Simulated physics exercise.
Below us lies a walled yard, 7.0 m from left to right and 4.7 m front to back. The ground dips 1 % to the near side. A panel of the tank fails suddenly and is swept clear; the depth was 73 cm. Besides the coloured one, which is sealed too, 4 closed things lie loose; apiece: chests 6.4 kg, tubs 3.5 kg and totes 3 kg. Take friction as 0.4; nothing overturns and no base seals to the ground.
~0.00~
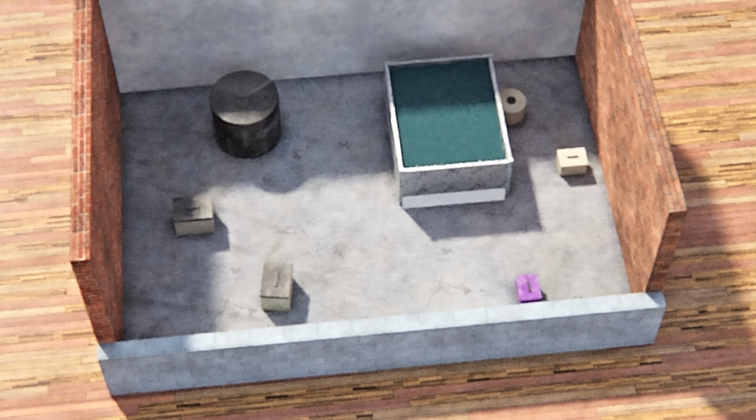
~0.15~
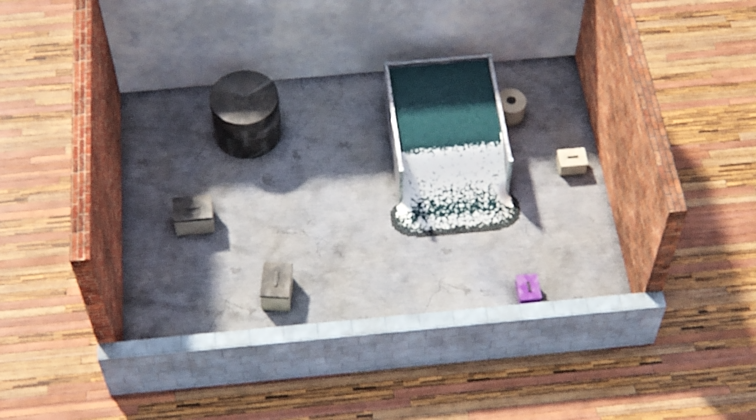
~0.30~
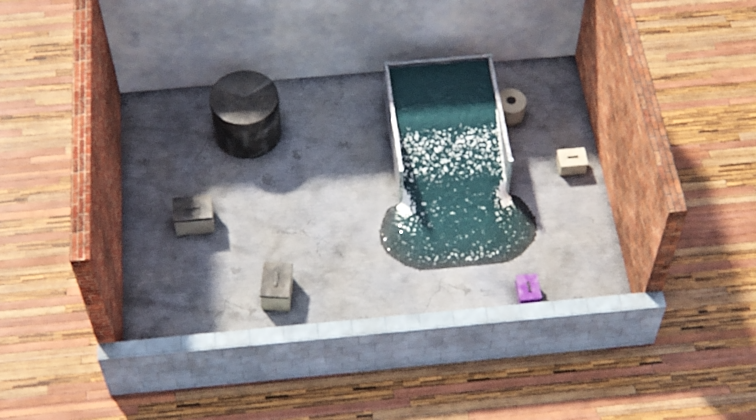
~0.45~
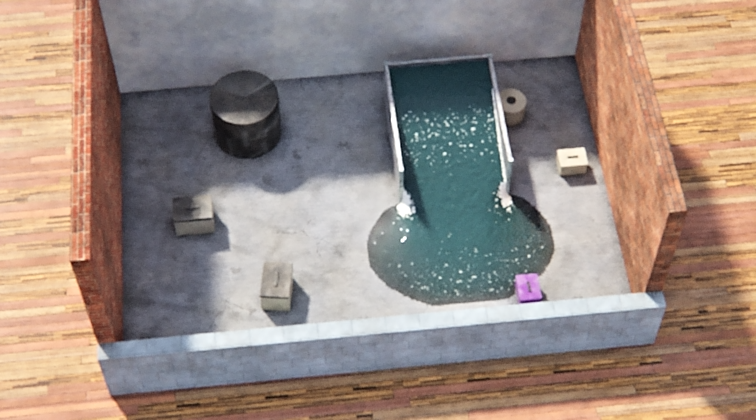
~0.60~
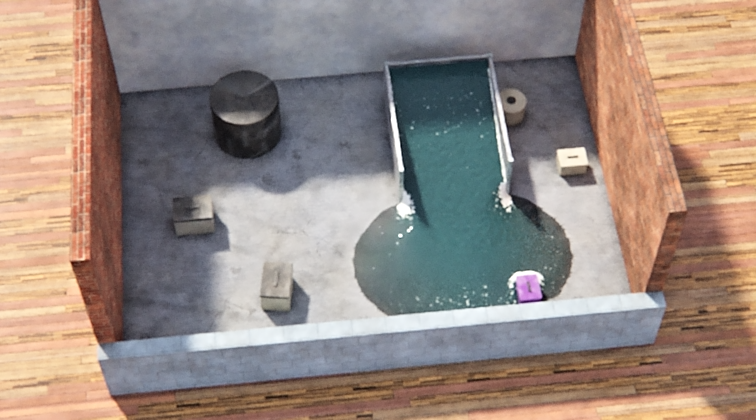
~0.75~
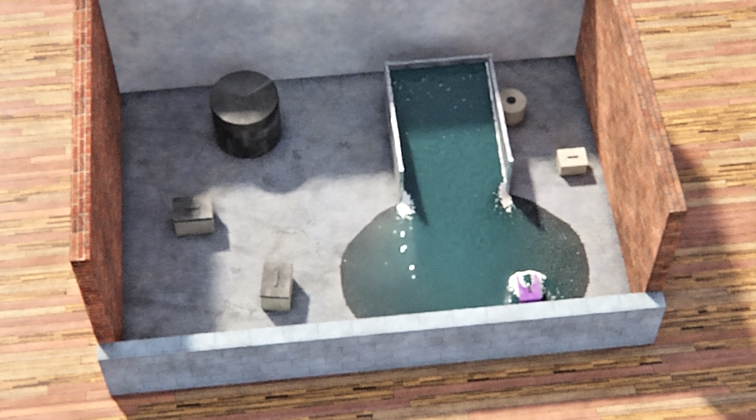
In the video, the near side of a rectangular tank in a walled yard gives way and dark green water pours out, spreading in a rounded pool across the floor and surrounding a small purple box, which stays put.
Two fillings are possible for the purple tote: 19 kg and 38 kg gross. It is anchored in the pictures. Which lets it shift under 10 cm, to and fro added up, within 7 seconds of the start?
I expect that neither weight holds it.
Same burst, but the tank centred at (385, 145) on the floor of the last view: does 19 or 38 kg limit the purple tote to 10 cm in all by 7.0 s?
Then neither load is enough.
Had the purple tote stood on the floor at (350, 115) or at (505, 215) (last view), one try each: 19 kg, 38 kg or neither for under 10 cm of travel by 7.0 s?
In that order: The smaller is enough; neither is enough.
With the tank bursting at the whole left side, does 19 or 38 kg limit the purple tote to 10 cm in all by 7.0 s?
Then only the higher weight holds it.
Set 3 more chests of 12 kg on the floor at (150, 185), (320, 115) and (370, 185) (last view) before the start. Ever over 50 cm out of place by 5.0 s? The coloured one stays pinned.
In that order: Over, short of it, short of it.
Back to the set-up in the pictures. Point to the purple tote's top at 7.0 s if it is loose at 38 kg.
Near (581, 150).
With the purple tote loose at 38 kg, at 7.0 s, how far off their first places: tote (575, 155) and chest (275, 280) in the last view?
In turn: 80 cm, 250 cm.
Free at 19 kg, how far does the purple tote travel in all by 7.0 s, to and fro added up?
About 550 cm.
After 1.4 s the purple tote would be 63 cm from its start with 19 kg and 16 cm from its start with 38 kg; 17 cm of water round it then.
After 3.1 s the purple tote would be 261 cm from its start with 19 kg and 154 cm from its start with 38 kg; 18 cm of water round it then.
After 4.9 s the purple tote would be 336 cm from its start with 19 kg and 249 cm from its start with 38 kg; 9 cm of water round it then.
After 7.0 s the purple tote would be 352 cm from its start with 19 kg and 249 cm from its start with 38 kg; 11 cm of water round it then.
